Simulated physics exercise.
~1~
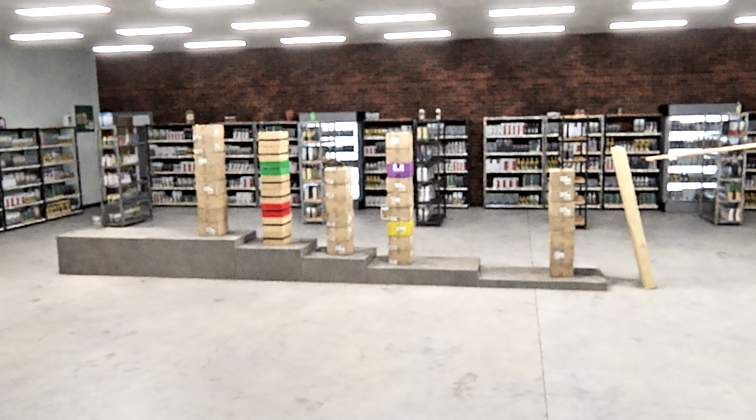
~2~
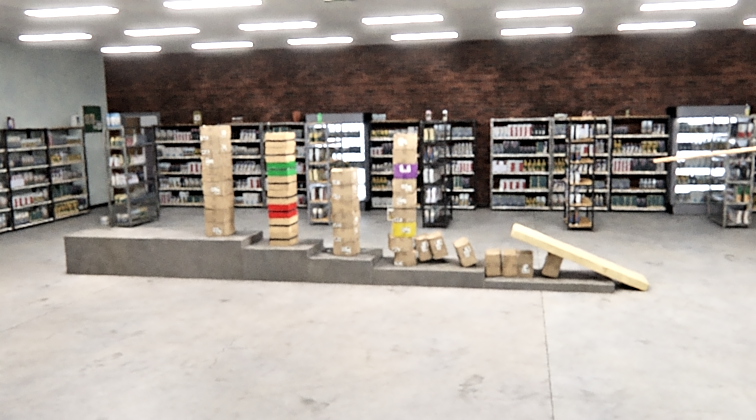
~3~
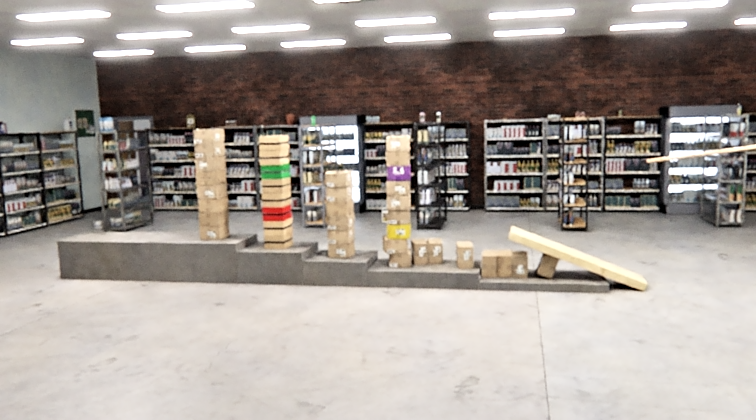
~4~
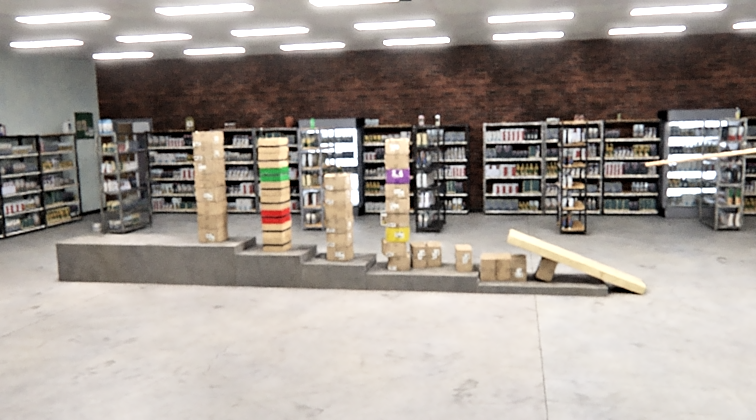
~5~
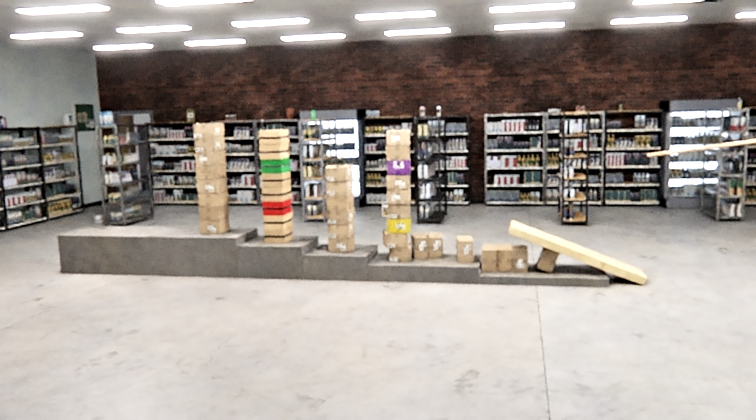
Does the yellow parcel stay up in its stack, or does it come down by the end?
The yellow parcel stays up in its stack. Only the stack nearest the board comes down, and its parcels end up lying on the lower steps.
